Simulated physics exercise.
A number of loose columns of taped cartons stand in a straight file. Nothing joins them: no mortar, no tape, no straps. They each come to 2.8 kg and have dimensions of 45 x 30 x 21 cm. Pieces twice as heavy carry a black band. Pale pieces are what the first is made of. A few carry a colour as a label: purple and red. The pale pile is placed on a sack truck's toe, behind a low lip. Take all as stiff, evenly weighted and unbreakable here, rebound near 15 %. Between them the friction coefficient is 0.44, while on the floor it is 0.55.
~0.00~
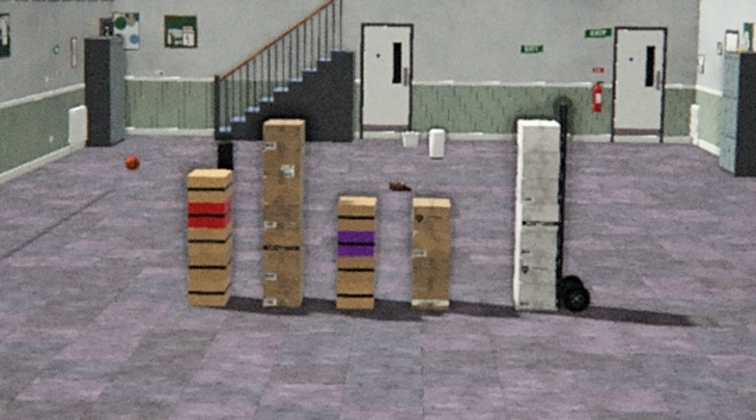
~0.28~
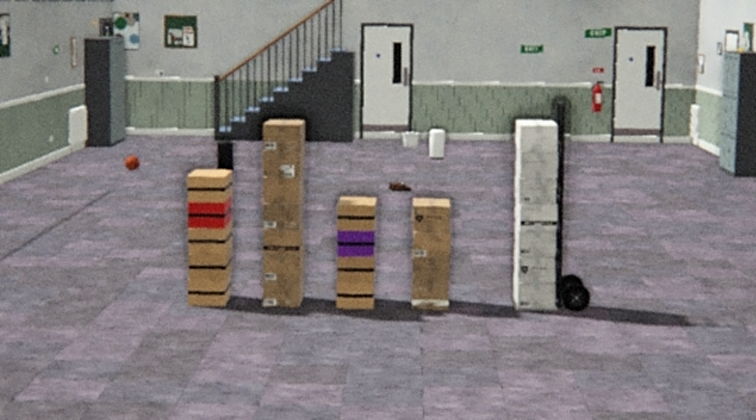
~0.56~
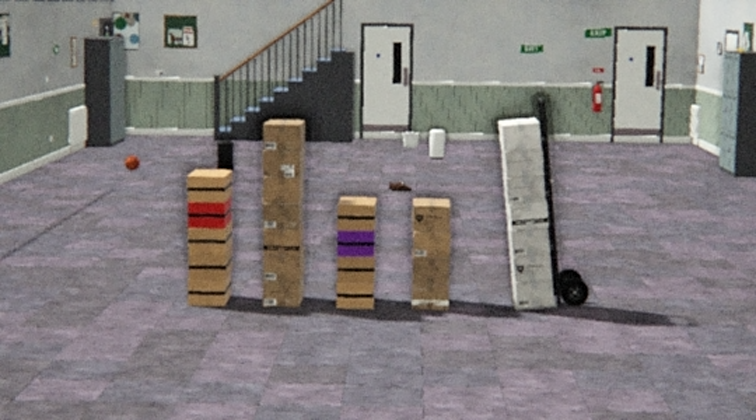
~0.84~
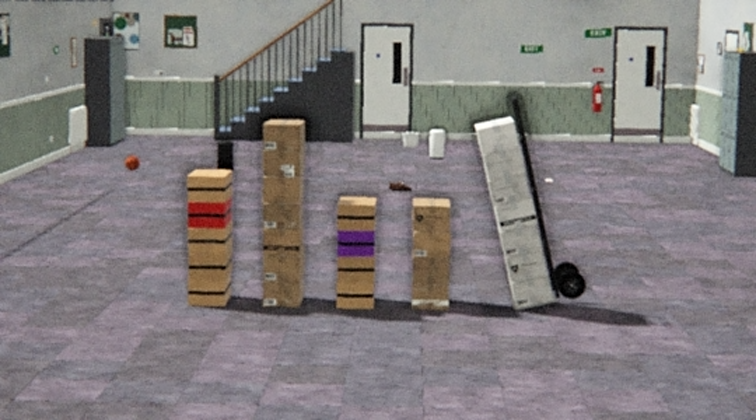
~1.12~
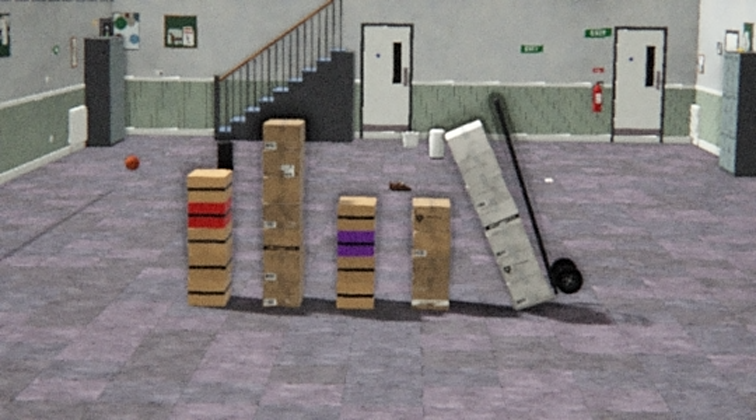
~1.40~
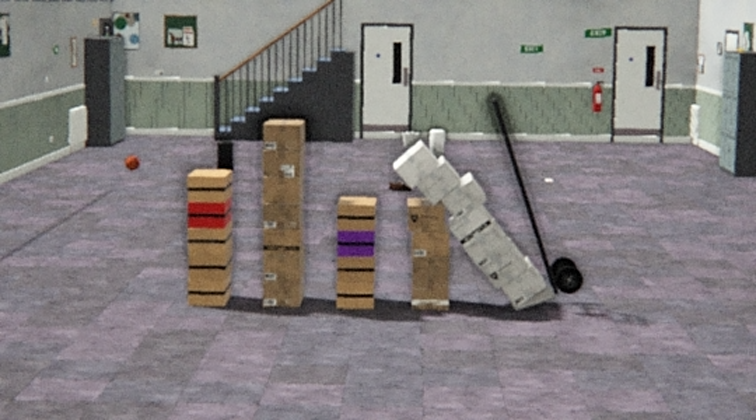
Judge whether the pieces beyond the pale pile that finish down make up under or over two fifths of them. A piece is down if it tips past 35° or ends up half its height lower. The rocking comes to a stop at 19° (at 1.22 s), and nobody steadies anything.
Under.
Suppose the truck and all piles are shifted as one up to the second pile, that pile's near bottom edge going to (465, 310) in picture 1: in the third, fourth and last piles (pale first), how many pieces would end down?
Count of fallen pieces - third: 0; fourth: 0; last: 0.
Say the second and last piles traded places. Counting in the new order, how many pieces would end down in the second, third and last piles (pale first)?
Second 0, third 0, last 0.
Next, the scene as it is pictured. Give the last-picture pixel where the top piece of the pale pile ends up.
It ends up centred around (358, 181) in the last view.
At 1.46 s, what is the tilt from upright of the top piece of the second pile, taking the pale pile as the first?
Its lean is roughly 0 degrees.
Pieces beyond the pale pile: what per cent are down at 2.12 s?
At that instant, 0 percent.
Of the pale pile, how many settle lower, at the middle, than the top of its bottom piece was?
I count 2 of the pale pieces.
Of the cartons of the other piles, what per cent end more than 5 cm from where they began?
That makes 15 percent.
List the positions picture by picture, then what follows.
In the first picture (pixels give the middle of a visible side), truck frame (565, 146) 0° forward; purple carton (356, 244); red carton (206, 216); none of the others has stirred.
Truck frame (562, 146) 1° forward; purple carton (356, 244), in the second picture.
Truck frame (546, 142) 6° forward, top of the pale pile leaning 6°; purple carton (356, 244); none of the others has stirred, in the third picture.
Truck frame (524, 140) 14° forward, top of the pale pile leaning 14°; red carton (206, 216); none of the others has stirred, in the fourth picture.
Truck frame (509, 140) 19° forward, top of the pale pile leaning 23°; red carton (206, 216); none of the others has stirred, in the fifth picture.
Truck frame (508, 140) 19° forward, top of the pale pile leaning 42°; red carton (206, 216); purple carton (356, 244); one has shifted, in the sixth picture.
After 1.46 s, 6 of the pale pile down; none of the 20 other cartons down, 2 disturbed.
After 1.58 s, 7 of the pale pile down; none of the 20 other cartons down, 4 disturbed.
In the end (2.7 s), 7 of the pale pile down; none of the 20 other cartons down, 4 disturbed; purple carton unmoved; red carton unmoved. That is 0 per cent. From the last view, middles, purple carton near (356, 239), red carton near (210, 212).
